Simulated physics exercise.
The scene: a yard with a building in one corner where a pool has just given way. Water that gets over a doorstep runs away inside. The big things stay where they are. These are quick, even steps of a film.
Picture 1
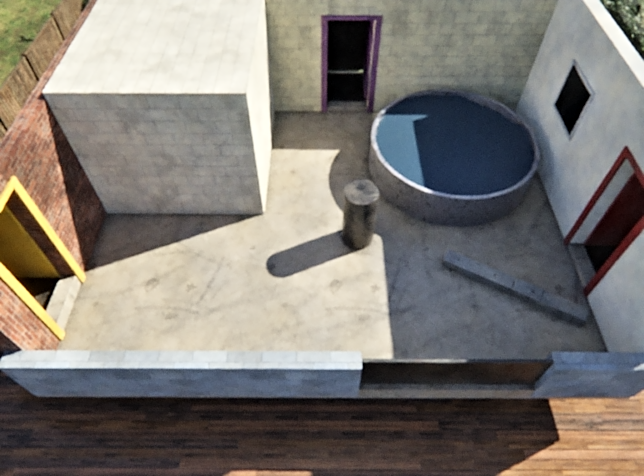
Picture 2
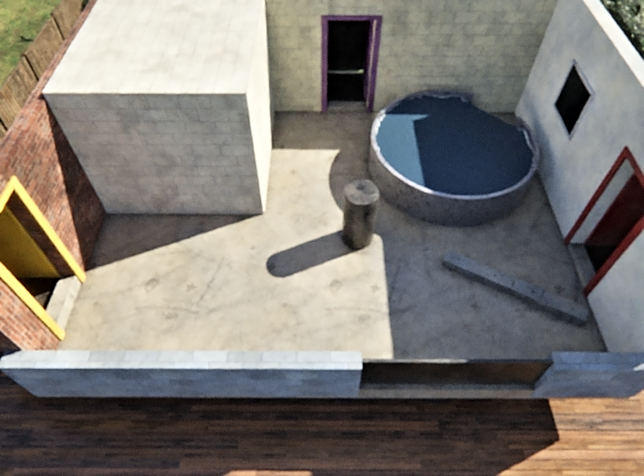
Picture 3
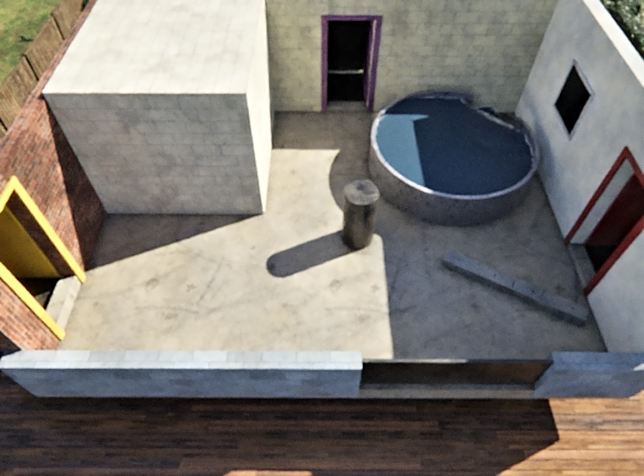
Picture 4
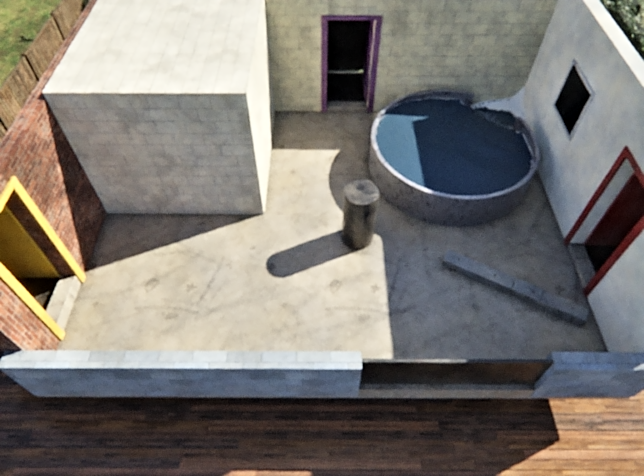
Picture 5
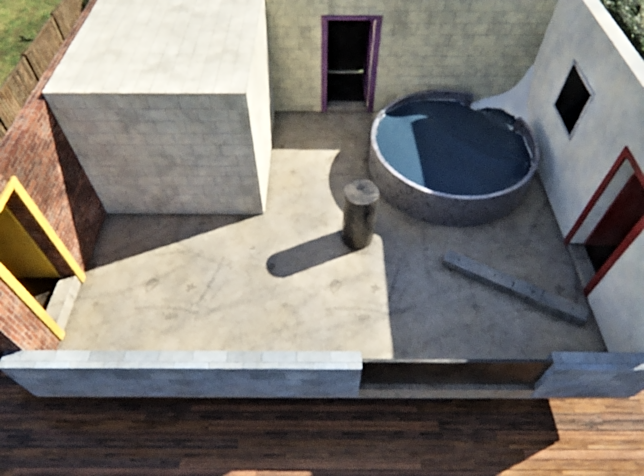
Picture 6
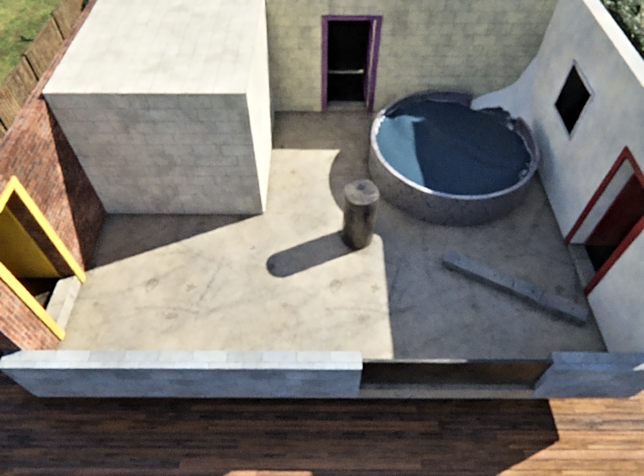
At the start, a round tank of still water stands in a walled yard near a purple-framed doorway, with a short pillar and a beam on the ground. Then a gap opens in the tank's far rim, and water pours out behind it while the rest of the yard stays still.
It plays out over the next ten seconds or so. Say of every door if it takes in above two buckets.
In the end: The purple door stays under that; the yellow door stays under that; the red door takes more than that.
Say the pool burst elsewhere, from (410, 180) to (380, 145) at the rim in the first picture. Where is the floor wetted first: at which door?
That is the door marked yellow.
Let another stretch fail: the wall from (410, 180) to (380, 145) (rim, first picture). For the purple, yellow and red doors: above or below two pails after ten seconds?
Then: The purple door floods; the yellow door keeps below it; the red door lets less in.
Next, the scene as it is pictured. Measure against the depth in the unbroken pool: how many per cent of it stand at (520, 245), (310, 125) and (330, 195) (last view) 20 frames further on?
In that order: 4, 4 and 0 per cent.
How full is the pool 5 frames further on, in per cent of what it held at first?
I make it 82 per cent.
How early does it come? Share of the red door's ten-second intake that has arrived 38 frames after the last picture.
Some 20 per cent.
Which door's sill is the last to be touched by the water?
The yellow-painted one.
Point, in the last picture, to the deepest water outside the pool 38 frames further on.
Close to (503, 136).
A moment on, water covers 5 % of the floor; the purple door not reached, the yellow door not reached, the red door not reached.
Next, water covers 20 % of the floor; the purple door wet at the sill, nothing in, the yellow door not reached, the red door wet at the sill, nothing in.
Then, water covers 35 % of the floor; the purple door wet at the sill, nothing in, the yellow door not reached, the red door wet at the sill, nothing in.
Later, water covers 70 % of the floor; the purple door wet at the sill, nothing in, the yellow door not reached, the red door under two buckets in.
In the end, water covers 85 % of the floor; the purple door wet at the sill, nothing in, the yellow door wet at the sill, nothing in, the red door far over two buckets in.
